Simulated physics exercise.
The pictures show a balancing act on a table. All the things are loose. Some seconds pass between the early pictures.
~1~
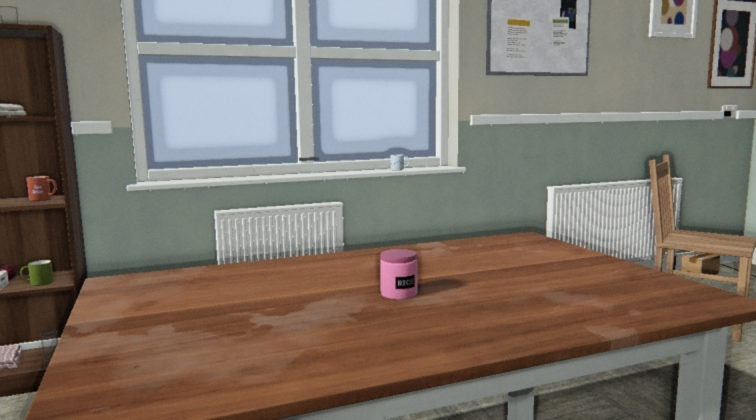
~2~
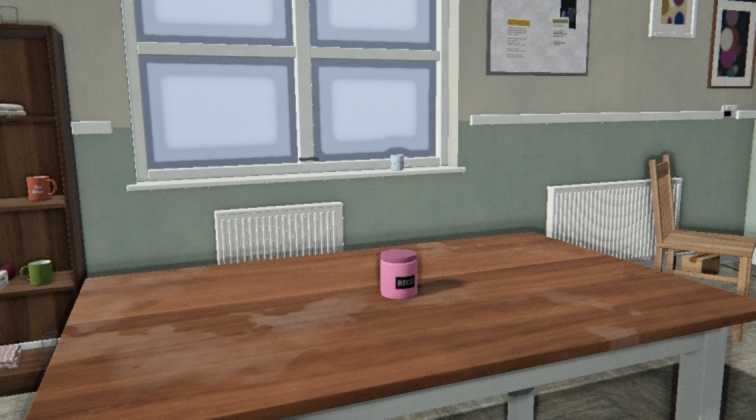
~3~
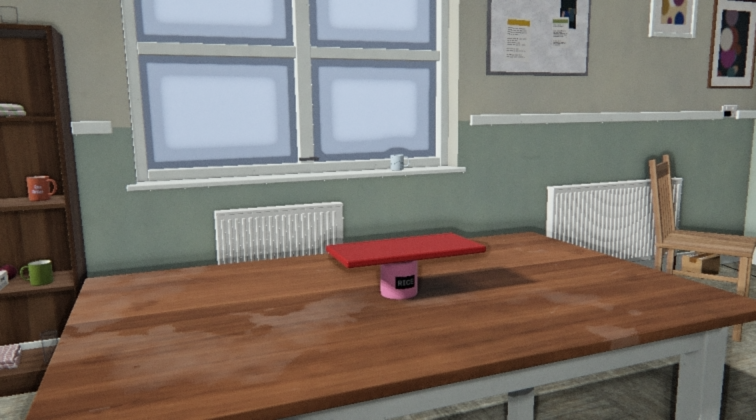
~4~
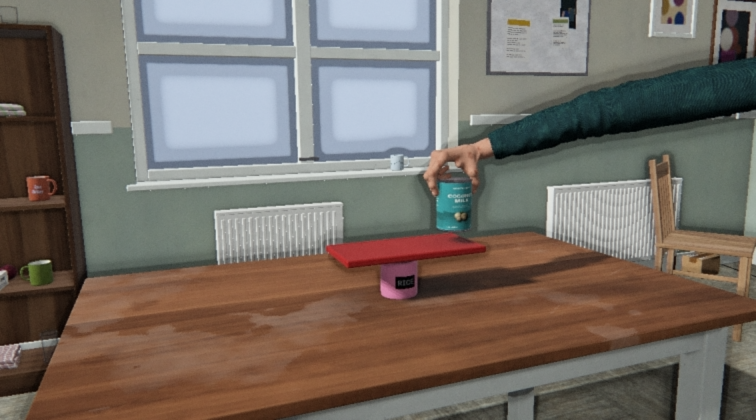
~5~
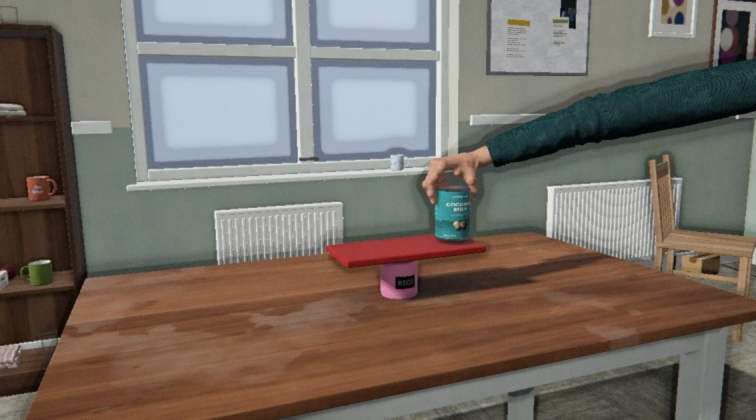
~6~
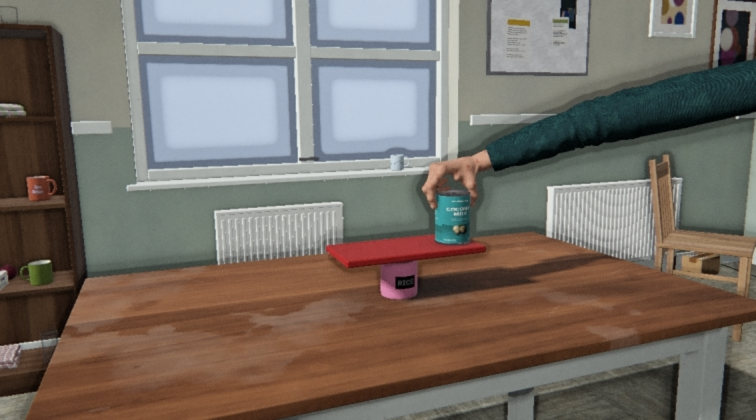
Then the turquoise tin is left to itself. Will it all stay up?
In the end the stack gives way.
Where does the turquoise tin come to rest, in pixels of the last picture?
At about (495, 265).
Then, 0.30 s later than the last frame, turquoise tin now fallen; red lid tilted by 44°.
Then, 0.40 s later than the last frame, red lid tilted by 46°.
Then, 0.60 s later than the last frame, red lid tilted by 24°.
When it is over, fallen, turquoise tin; left askew, red lid; pink jar as before. End places, in pixels of the last picture, turquoise tin near (495, 265). The stack loses its balance.
